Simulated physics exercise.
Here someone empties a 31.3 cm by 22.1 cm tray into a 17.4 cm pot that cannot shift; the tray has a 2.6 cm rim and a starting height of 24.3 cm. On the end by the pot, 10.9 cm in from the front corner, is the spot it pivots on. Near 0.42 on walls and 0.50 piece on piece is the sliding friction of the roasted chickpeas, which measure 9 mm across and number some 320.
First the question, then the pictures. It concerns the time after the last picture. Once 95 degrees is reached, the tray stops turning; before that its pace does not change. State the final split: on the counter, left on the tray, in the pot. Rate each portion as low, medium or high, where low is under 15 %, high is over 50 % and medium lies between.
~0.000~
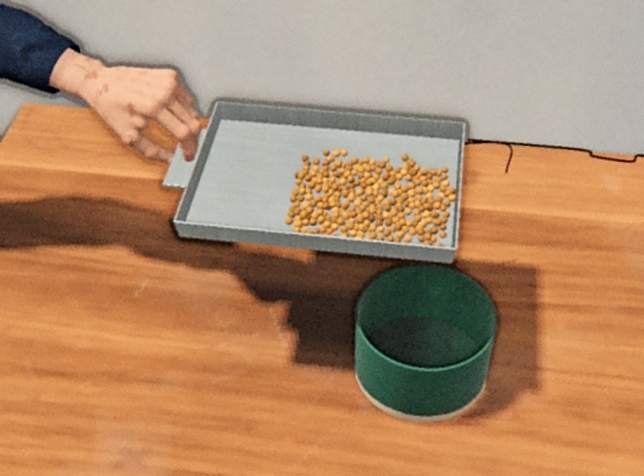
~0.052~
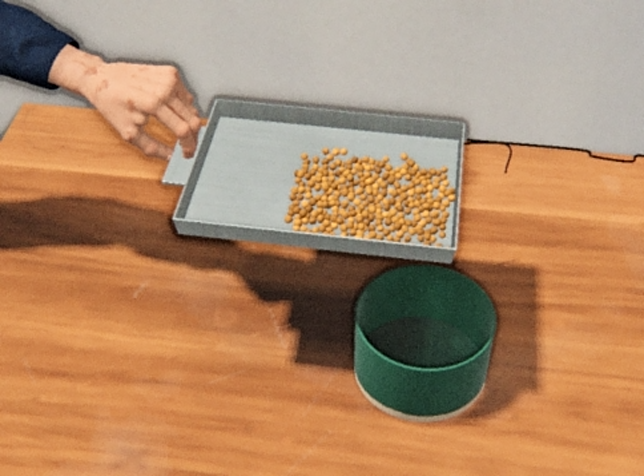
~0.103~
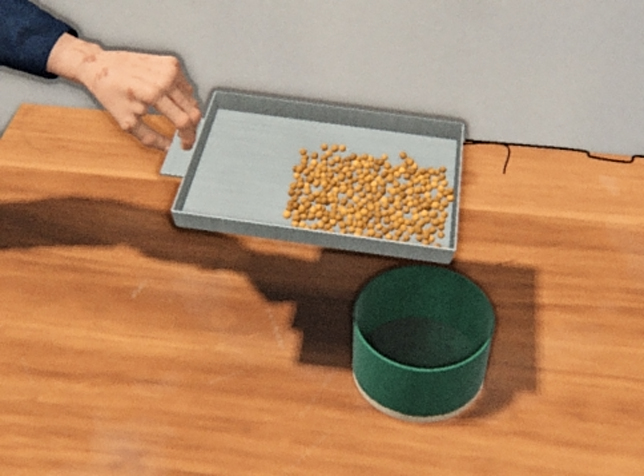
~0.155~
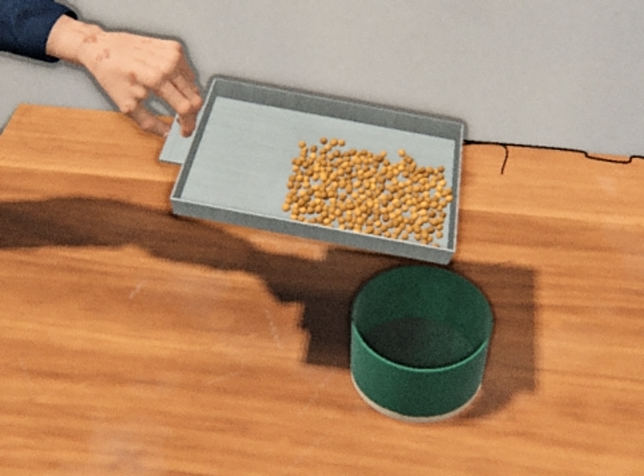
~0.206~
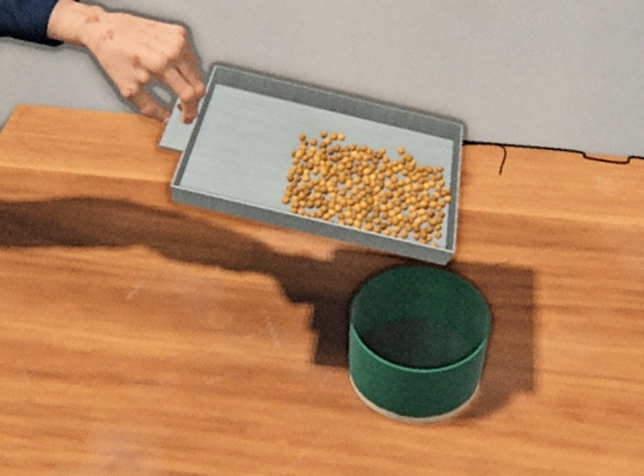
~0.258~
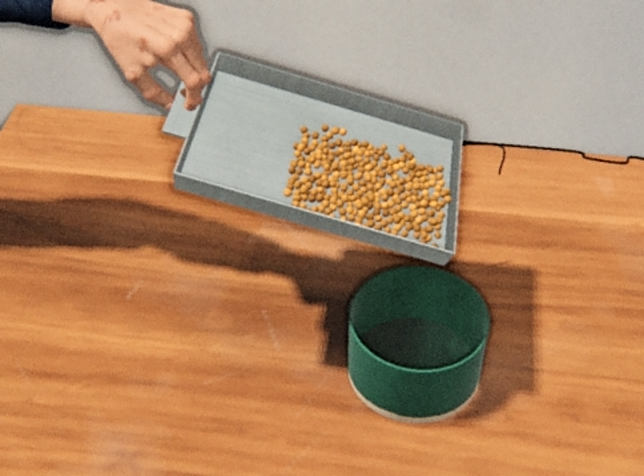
Counter high, tray low, pot medium.
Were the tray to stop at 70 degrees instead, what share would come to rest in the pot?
I'd say close to 0 percent.
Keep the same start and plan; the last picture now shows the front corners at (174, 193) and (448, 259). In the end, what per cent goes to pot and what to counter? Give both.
Pot: 90, counter: 10.
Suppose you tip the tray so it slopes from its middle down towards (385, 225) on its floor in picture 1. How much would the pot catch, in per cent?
Something like 95 in a hundred.
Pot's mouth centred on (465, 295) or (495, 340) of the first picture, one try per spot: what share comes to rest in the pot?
That gives roughly 70 per cent and then 60 per cent.
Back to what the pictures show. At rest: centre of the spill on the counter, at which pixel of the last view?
I'd put it near (517, 345).
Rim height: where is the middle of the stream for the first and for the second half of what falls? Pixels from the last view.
(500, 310) first, (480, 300) later, roughly.
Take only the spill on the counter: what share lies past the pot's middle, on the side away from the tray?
Around 100 per cent, give or take.
Then, at 0.77 s, tilt 53 degrees; the tray holds 100 %, the pot 0 %.
Then, at 1.12 s, tilt 78 degrees; the tray holds 100 %, the pot 0 %.
Then, at 1.55 s, tilt 95 degrees; the tray holds 40 %, the pot 0 %.
In the end, at 2.9 s, counter 75 %, tray 0 %, pot 25 %.
